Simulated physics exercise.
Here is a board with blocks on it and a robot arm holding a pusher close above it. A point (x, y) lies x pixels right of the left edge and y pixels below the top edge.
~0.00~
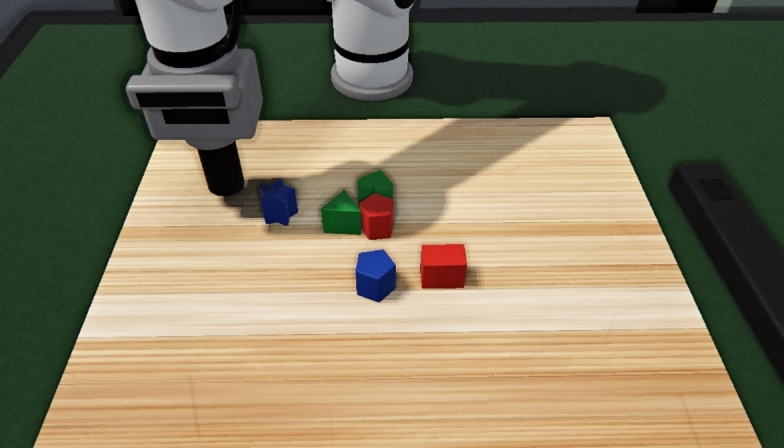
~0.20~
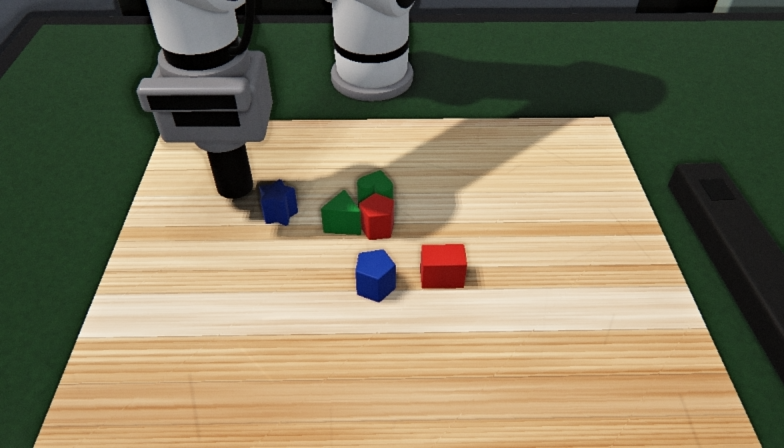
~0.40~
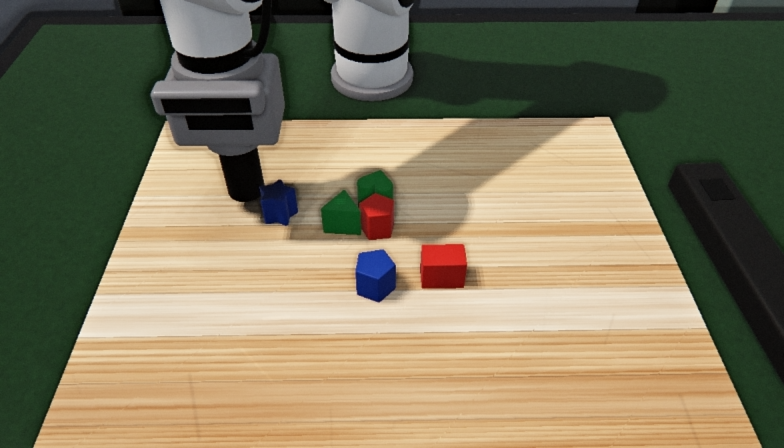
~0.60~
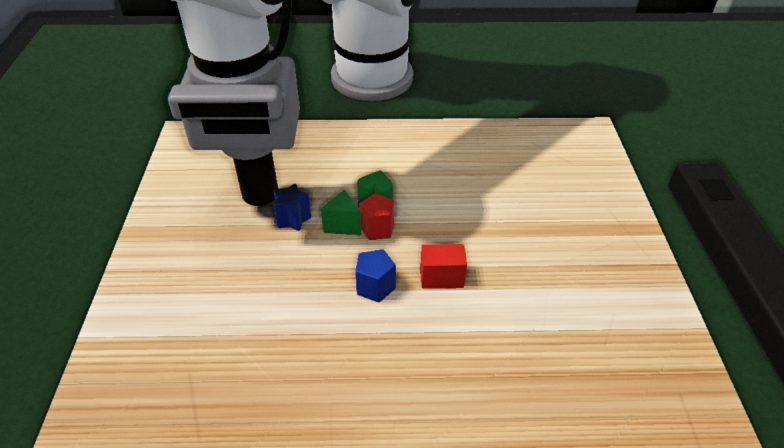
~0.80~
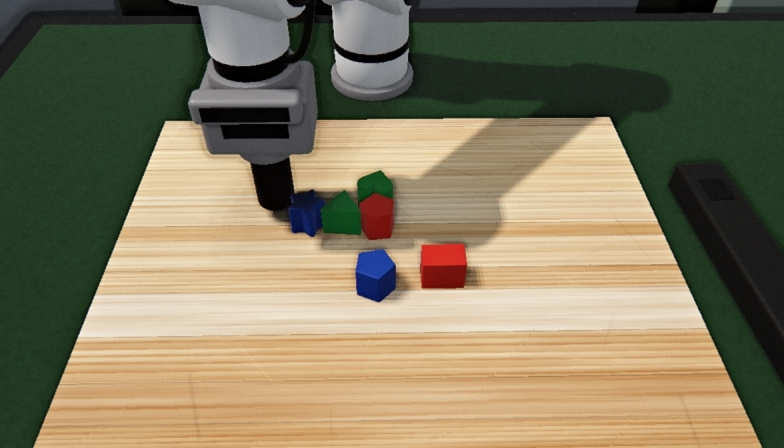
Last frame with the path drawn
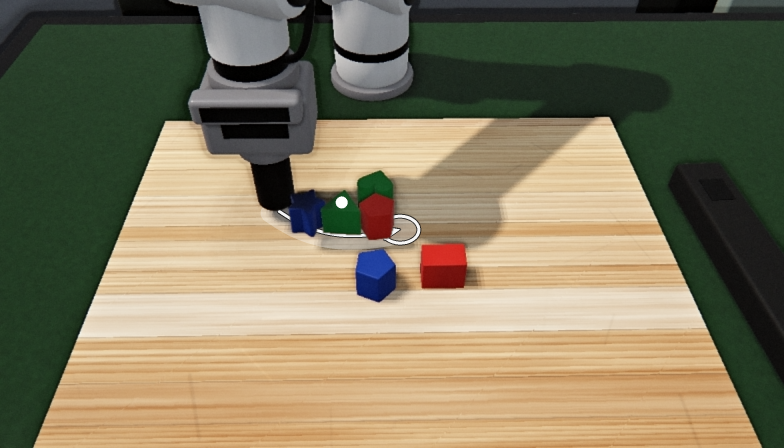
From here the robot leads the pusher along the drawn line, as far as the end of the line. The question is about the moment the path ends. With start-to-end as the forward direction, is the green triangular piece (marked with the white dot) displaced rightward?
I believe so.
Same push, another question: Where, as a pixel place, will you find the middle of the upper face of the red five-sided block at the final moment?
Most likely (428, 192).
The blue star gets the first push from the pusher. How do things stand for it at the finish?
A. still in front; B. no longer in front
My answer is option B.
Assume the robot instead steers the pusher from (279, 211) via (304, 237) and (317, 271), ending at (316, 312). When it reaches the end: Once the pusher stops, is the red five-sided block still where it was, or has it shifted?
That block will leave its spot.
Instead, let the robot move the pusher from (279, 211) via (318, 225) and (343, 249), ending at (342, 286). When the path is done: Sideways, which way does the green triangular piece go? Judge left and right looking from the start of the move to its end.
It shifts leftward.
The line goes from (279, 211) through (313, 229) and (356, 236) to (400, 229); the dot is on the green triangular piece.
What follows on the original path. One third of the way, pusher (311, 216); blue star (339, 222), turned 15° clockwise; green triangular piece (371, 220), turned 45° anticlockwise; red five-sided block (392, 204), turned 35° anticlockwise.
Two thirds of the way, pusher (356, 223); blue star (362, 236), turned 75° clockwise; green triangular piece (392, 229), turned 60° anticlockwise; red five-sided block (392, 203), turned 35° anticlockwise.
At the end, pusher (400, 217); blue star (366, 236), turned 95° clockwise; green triangular piece (410, 231); green heart unmoved; red five-sided block (428, 192), turned 80° anticlockwise.
